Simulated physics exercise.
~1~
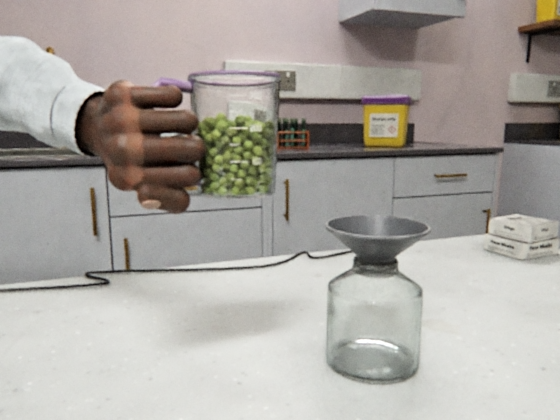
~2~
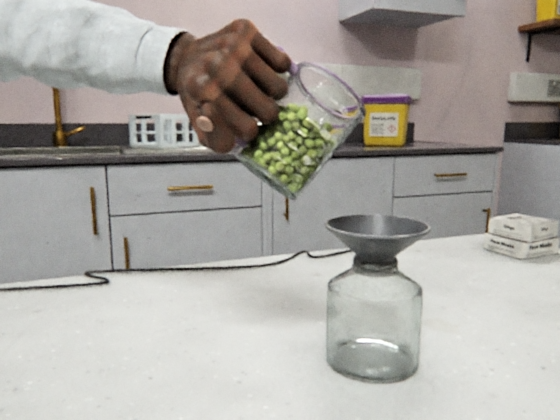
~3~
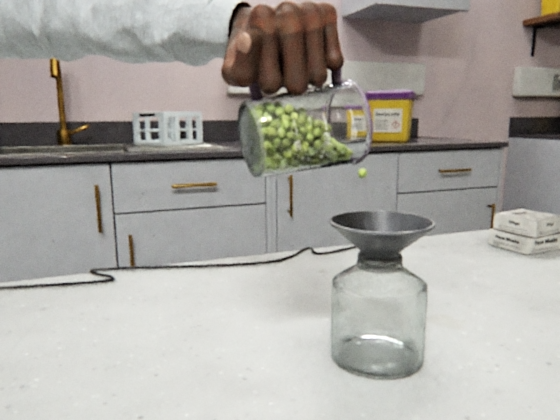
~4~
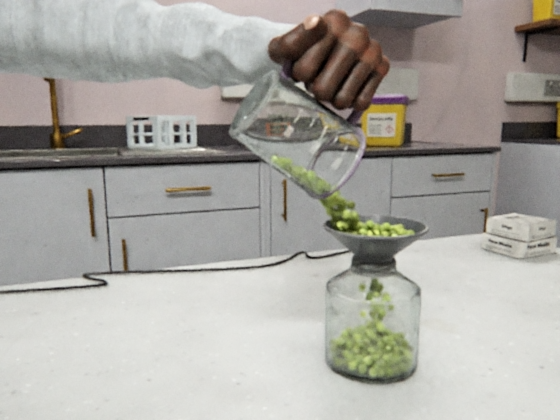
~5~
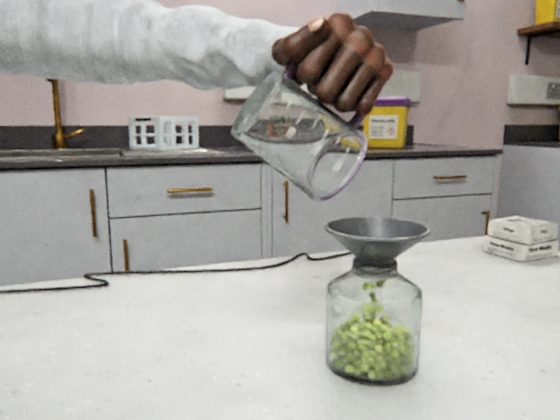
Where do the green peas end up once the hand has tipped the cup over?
Nearly all of them end up in the glass jar, with very few, if any, spilt on the counter or left in the cup or funnel.
